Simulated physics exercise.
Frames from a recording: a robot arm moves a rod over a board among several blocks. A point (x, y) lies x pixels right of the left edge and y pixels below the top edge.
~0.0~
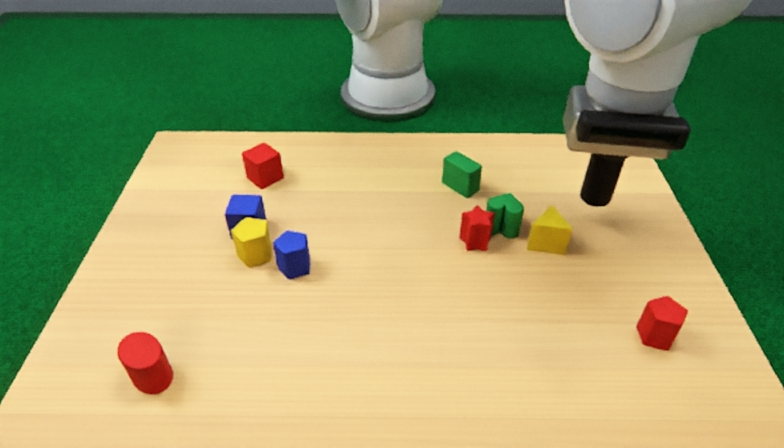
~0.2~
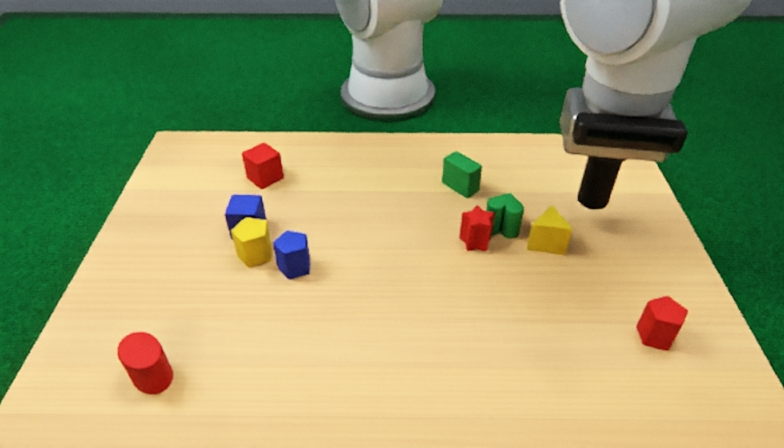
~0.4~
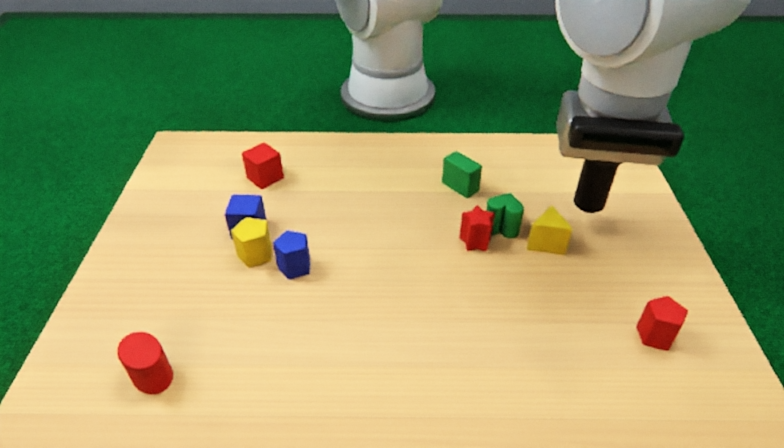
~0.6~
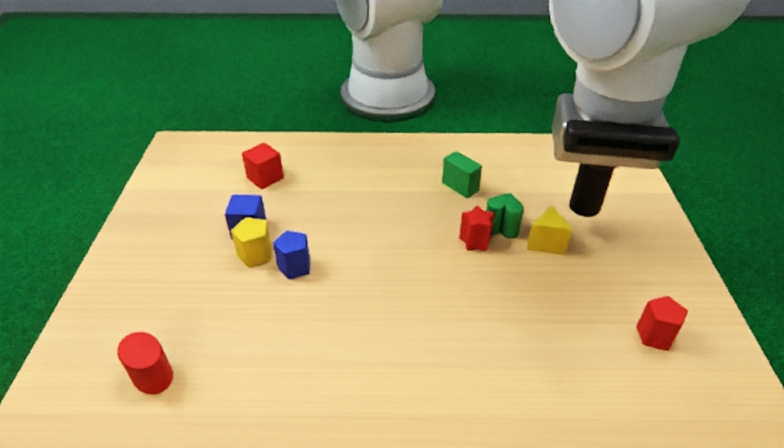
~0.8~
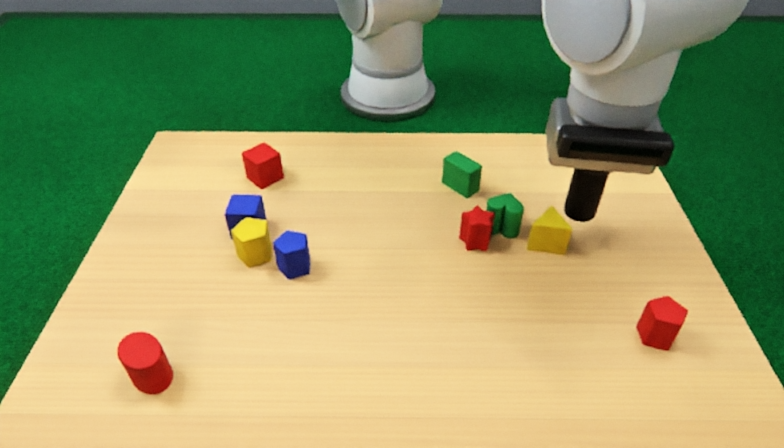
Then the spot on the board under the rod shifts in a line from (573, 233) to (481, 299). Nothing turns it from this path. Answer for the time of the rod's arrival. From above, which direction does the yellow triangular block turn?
Overhead view: Clockwise.
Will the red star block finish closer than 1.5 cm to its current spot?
Yes, that is how it ends up.
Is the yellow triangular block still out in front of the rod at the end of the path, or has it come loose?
No longer ahead of the rod.
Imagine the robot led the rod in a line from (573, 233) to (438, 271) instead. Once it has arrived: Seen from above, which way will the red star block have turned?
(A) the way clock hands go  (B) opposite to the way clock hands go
A.
What follows on the original path. One third of the way, rod (551, 235); yellow triangular block (526, 233), turned 15° clockwise.
Two thirds of the way, rod (518, 258); yellow triangular block (489, 249), turned 35° clockwise.
At the end, rod (484, 280); red star block in place; green heart-shaped block in place; yellow triangular block (466, 254), turned 75° clockwise.
